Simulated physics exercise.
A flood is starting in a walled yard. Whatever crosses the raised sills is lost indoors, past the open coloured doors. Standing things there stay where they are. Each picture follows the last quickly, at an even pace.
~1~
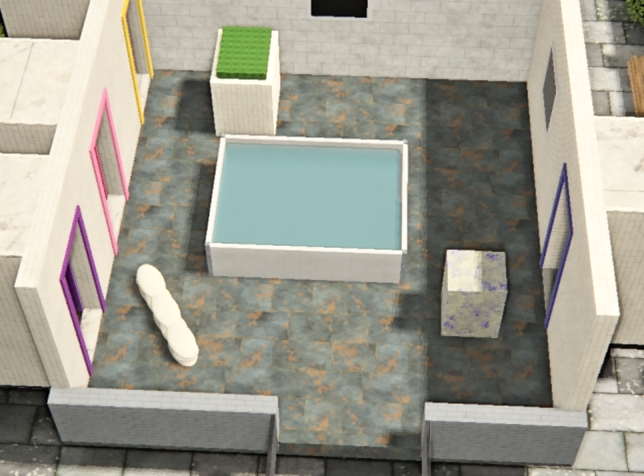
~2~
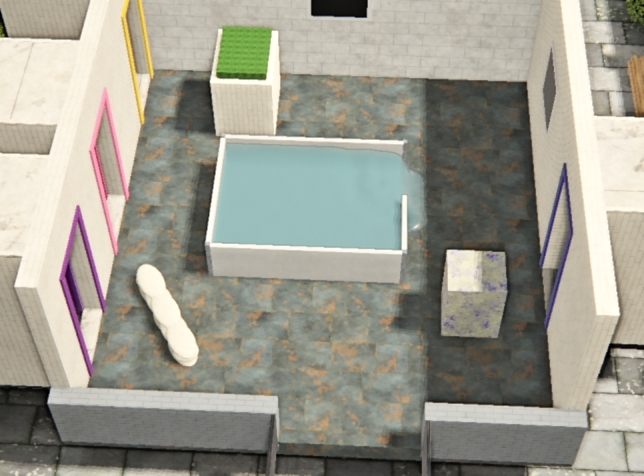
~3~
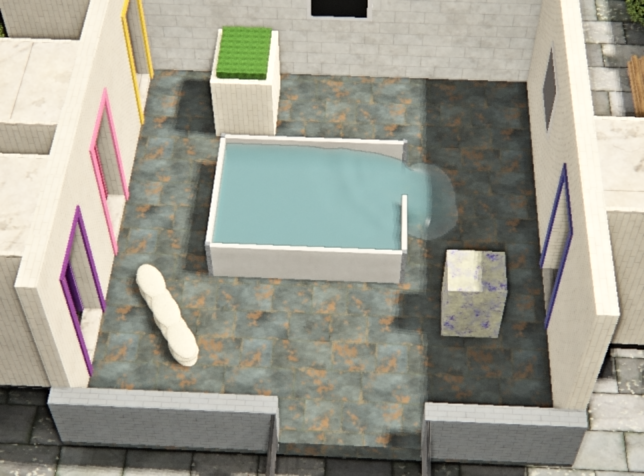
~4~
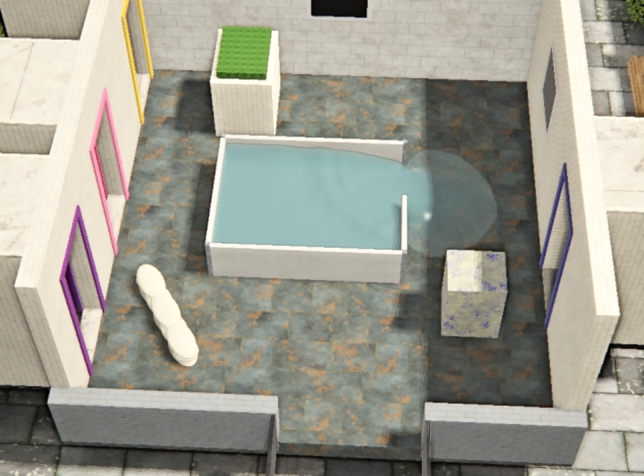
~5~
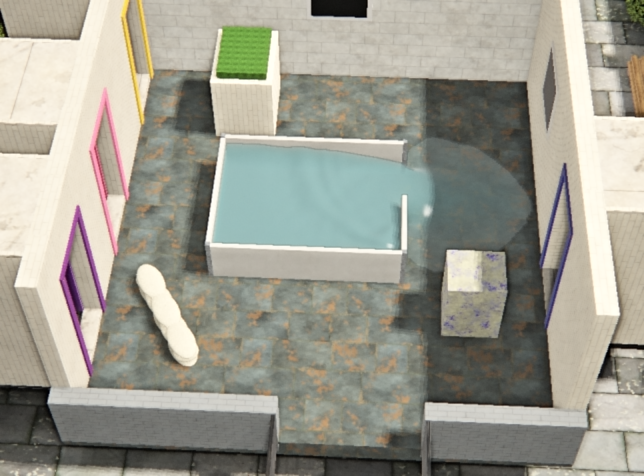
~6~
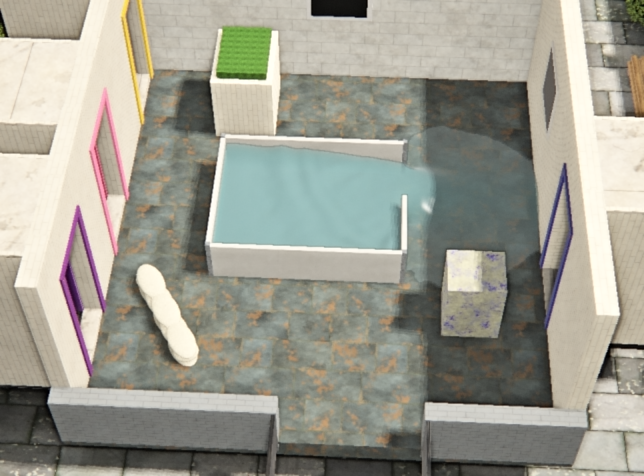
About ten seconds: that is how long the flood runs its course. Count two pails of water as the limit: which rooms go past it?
The purple door stays within it; the blue door goes past it; the pink door stays within it; the yellow door stays within it.
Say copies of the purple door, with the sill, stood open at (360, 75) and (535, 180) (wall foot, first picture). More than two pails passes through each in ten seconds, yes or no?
Note, in sequence - door one ends up lower; door two ends up higher.
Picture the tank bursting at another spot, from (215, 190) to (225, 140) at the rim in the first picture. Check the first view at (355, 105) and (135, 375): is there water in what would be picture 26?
In the order asked: Inundated, then inundated.
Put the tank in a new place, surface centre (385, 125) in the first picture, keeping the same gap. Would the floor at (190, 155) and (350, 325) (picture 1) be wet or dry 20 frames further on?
The first spot is left dry and the second is inundated.
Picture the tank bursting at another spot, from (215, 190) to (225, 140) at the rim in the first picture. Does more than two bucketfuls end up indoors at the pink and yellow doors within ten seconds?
The pink door ends up above, while the yellow door ends up above.
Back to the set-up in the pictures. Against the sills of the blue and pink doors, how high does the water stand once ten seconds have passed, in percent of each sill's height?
Roughly 170 % and 60 %, respectively.
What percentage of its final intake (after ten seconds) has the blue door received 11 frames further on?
Around 15 percent.
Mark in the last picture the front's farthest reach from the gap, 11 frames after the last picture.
The flood front should get to about (547, 412).
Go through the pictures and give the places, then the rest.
Still water in the water tank at (310, 196), in the first frame.
Water pours out at (401, 189) and has run to (416, 228), in the second frame.
The front is at (449, 226), out from the gap at (401, 191), in the third frame.
Water pours out at (401, 192) and has run to (490, 218), in the fourth frame.
Water pours out at (401, 192) and has run to (522, 194), in the fifth frame.
Water pours out at (401, 191) and has run to (532, 167), in the sixth frame.
A moment on, water covers 20 % of the floor; the purple door not reached, the blue door under two buckets in, the pink door not reached, the yellow door not reached.
Next, water covers 25 % of the floor; the purple door not reached, the blue door under two buckets in, the pink door not reached, the yellow door not reached.
Then, water covers 45 % of the floor; the purple door not reached, the blue door over two buckets in, the pink door not reached, the yellow door not reached.
Later, water covers 80 % of the floor; the purple door not reached, the blue door far over two buckets in, the pink door not reached, the yellow door wet at the sill, nothing in.
In the end, water covers 95 % of the floor; the purple door wet at the sill, nothing in, the blue door far over two buckets in, the pink door wet at the sill, nothing in, the yellow door wet at the sill, nothing in.
